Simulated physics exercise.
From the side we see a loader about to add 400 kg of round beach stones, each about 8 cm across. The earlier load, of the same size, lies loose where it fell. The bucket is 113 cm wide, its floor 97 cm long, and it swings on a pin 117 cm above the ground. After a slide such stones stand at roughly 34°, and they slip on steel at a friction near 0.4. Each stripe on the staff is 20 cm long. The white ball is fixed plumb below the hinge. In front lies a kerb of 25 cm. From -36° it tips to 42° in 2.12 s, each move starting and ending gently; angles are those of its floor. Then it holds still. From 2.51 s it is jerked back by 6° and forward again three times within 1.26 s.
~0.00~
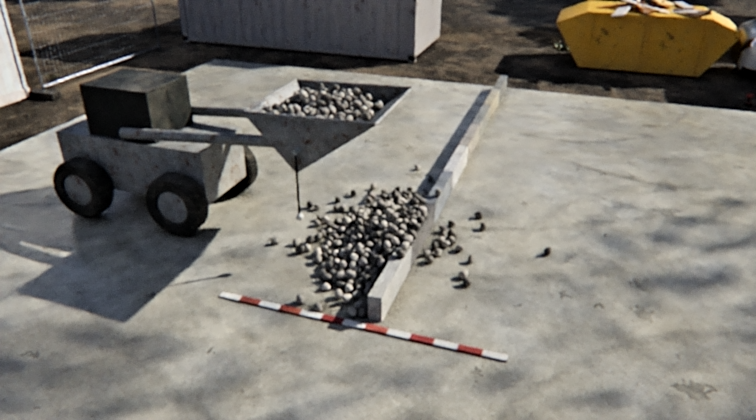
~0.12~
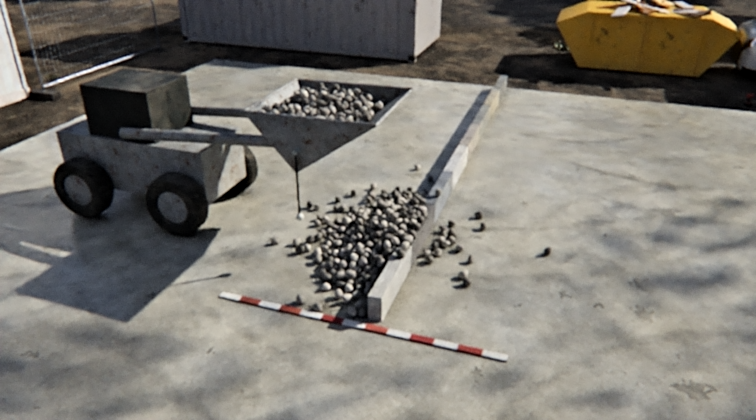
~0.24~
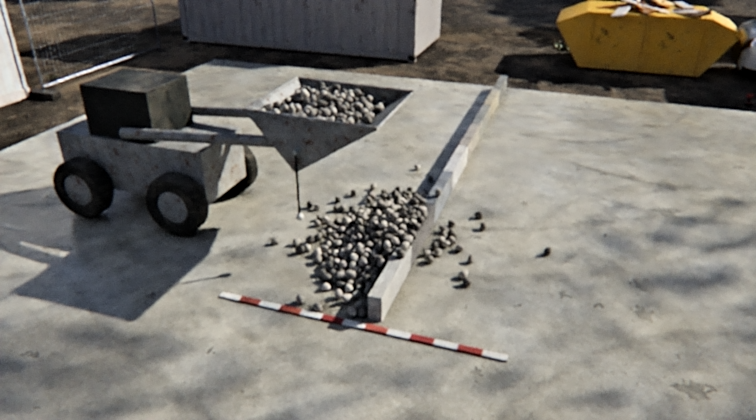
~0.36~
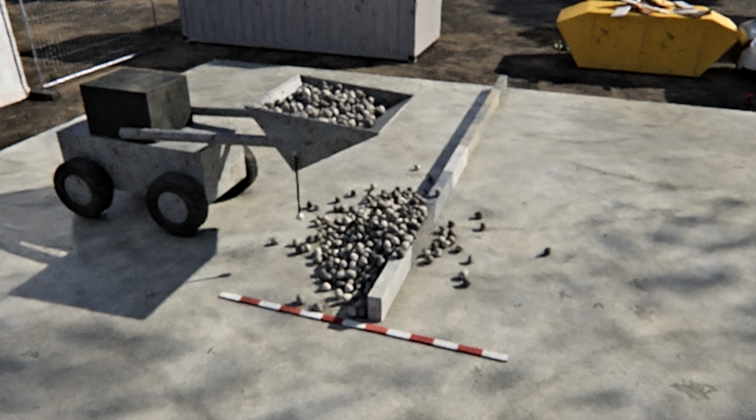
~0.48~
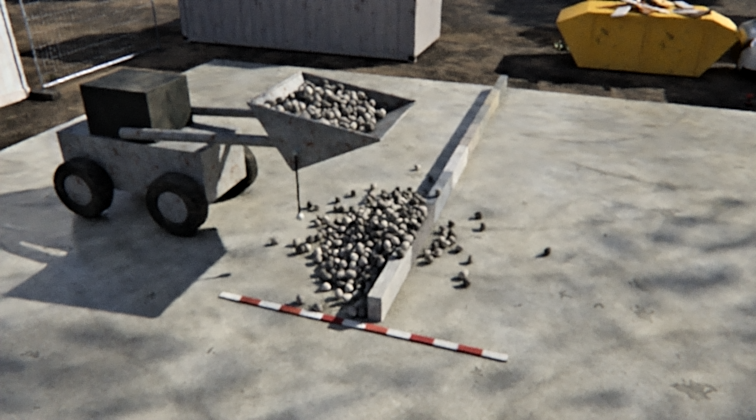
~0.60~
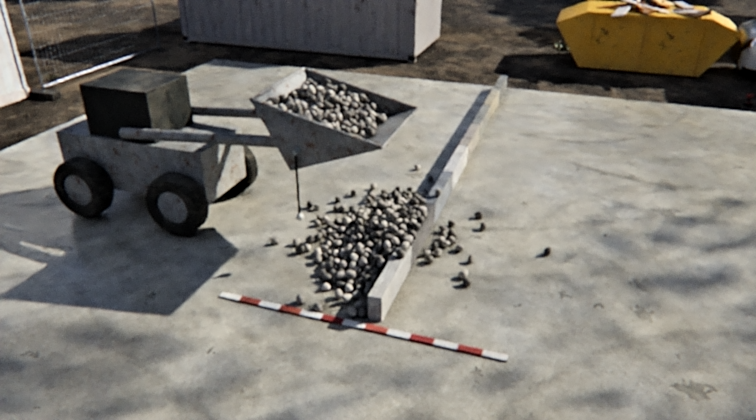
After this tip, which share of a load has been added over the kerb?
Roughly 29 per cent of a load more.
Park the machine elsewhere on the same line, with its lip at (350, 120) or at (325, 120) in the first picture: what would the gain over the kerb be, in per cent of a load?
Near 5 per cent from the first place, 0 from the second.
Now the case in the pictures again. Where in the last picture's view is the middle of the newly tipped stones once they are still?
Their middle is at about (395, 230).
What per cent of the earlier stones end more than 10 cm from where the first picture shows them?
About 20 per cent.
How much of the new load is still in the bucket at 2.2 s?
Roughly 10 per cent is still inside.
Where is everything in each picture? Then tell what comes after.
In the first picture, the bucket is at -36°, its lip at (375, 125); the top of the load is at (330, 98). The earlier load is highest near (410, 210), 31 cm above ground level, 97 % on this side of the kerb, 3 % over the kerb.
In the second picture, the bucket is at -35°, its lip at (376, 126); the top of the load is at (325, 97); the stones move at 0.0 m/s on average.
In the third picture, the bucket is at -33°, its lip at (377, 129); the top of the load is at (322, 95); the stones move at 0.1 m/s on average.
The fourth picture shows lip at (379, 134), floor tilted -30°, highest stones at (317, 94); the stones move at 0.1 m/s on average.
In the fifth picture, the bucket is at -26°, its lip at (381, 140); the top of the load is at (315, 91); the stones move at 0.1 m/s on average.
The sixth picture shows lip at (382, 148), floor tilted -21°, highest stones at (308, 87); the stones move at 0.2 m/s on average.
After 1.6 s the floor is at 30°; in per cent of one load, 88 in the bucket, 108 on this side of the kerb, 3 over the kerb; the foremost stones are at (478, 248).
After 2.2 s the floor is at 42°; in per cent of one load, 12 in the bucket, 166 on this side of the kerb, 22 over the kerb; the foremost stones are at (487, 256).
After 4.2 s the floor is at 42°; in per cent of one load, 0 in the bucket, 167 on this side of the kerb, 33 over the kerb; the foremost stones are at (536, 275).
After 6.9 s the floor is at 42°; in per cent of one load, 0 in the bucket, 167 on this side of the kerb, 33 over the kerb; the foremost stones are at (536, 275). Net gain over the kerb, 29.
